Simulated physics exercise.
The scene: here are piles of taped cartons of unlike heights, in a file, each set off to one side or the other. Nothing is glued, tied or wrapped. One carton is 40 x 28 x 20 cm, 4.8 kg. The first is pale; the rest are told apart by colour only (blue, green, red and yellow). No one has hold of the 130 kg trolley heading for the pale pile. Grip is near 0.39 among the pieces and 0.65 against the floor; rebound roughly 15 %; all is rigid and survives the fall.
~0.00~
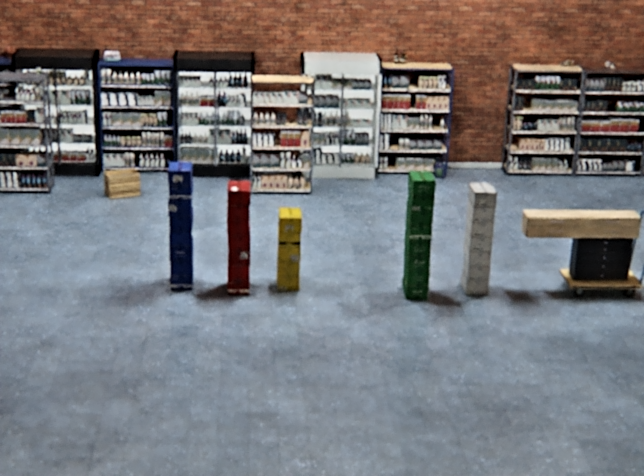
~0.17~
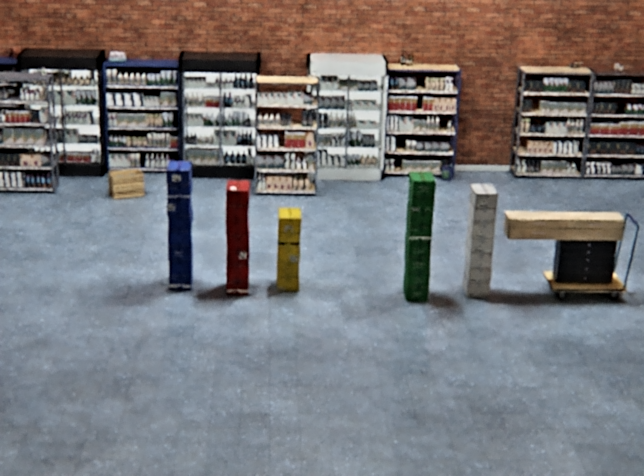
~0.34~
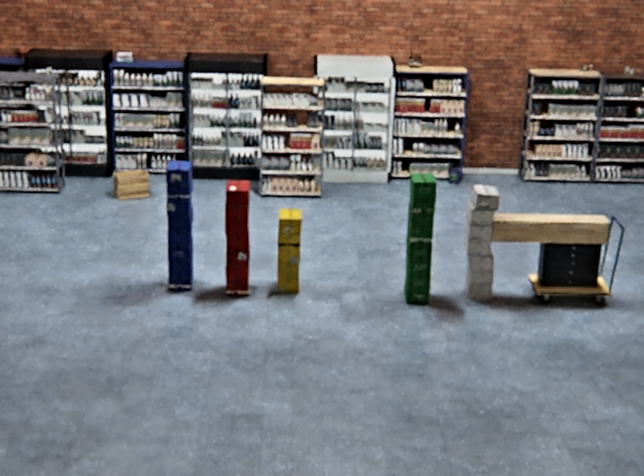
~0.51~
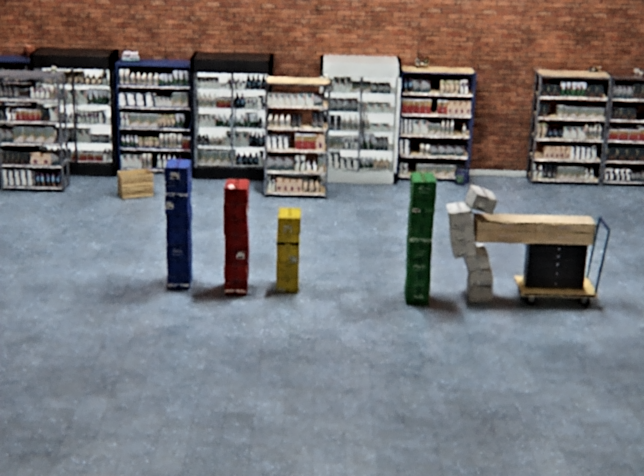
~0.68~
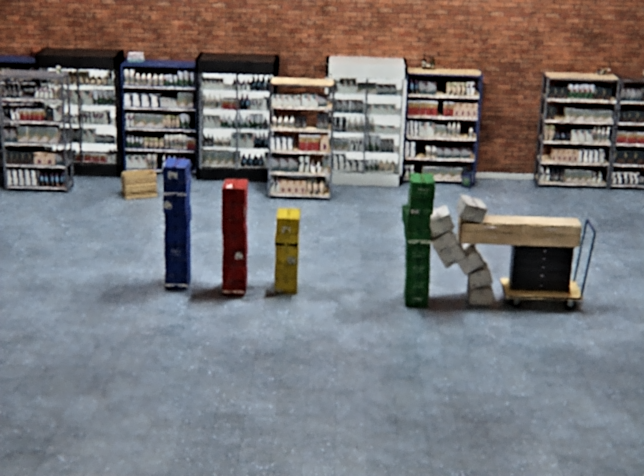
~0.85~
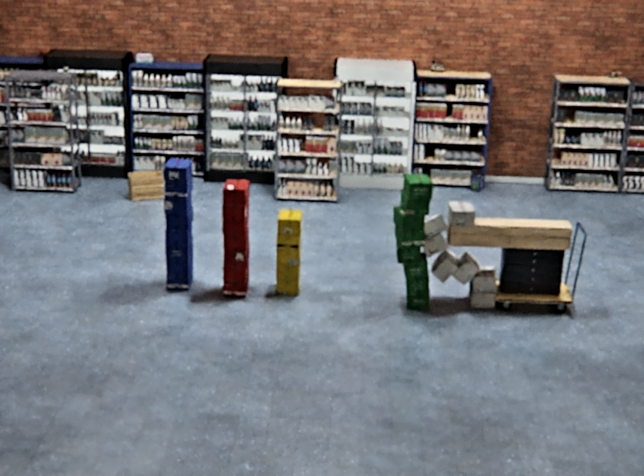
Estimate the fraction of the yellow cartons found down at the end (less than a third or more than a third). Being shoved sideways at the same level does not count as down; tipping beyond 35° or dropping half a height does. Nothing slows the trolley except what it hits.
The part is under a third.
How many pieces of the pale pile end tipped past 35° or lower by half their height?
5 pale pieces.
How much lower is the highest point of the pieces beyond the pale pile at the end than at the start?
Roughly 0 cm.
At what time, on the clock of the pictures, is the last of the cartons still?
At about 3.0 s.
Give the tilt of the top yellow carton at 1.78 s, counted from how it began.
Roughly 0°.
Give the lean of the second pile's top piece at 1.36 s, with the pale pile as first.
Roughly 40° from upright.
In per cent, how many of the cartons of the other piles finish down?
About 25 per cent.
Around 1.00 s, 5 of the pale pile down; none of the 5 yellow cartons down (0 of 28 in all colours); top yellow carton unmoved; top green carton tipped 4°.
Around 1.36 s, 5 of the pale pile down; none of the 5 yellow cartons down (7 of 28 in all colours); top yellow carton unmoved; top green carton tipped 36°, 20 cm lower.
Around 1.78 s, 5 of the pale pile down; none of the 5 yellow cartons down (7 of 28 in all colours); top yellow carton displaced 53 mm; top green carton tipped 63°, 1.15 m lower.
Finally (3.4 s), 5 of the pale pile down; none of the 5 yellow cartons down (7 of 28 in all colours); top yellow carton displaced 6 cm; top green carton 1.41 m lower. That is 0 per cent. Seen by the last camera, middles, top yellow carton near (285, 222), top green carton near (166, 302).
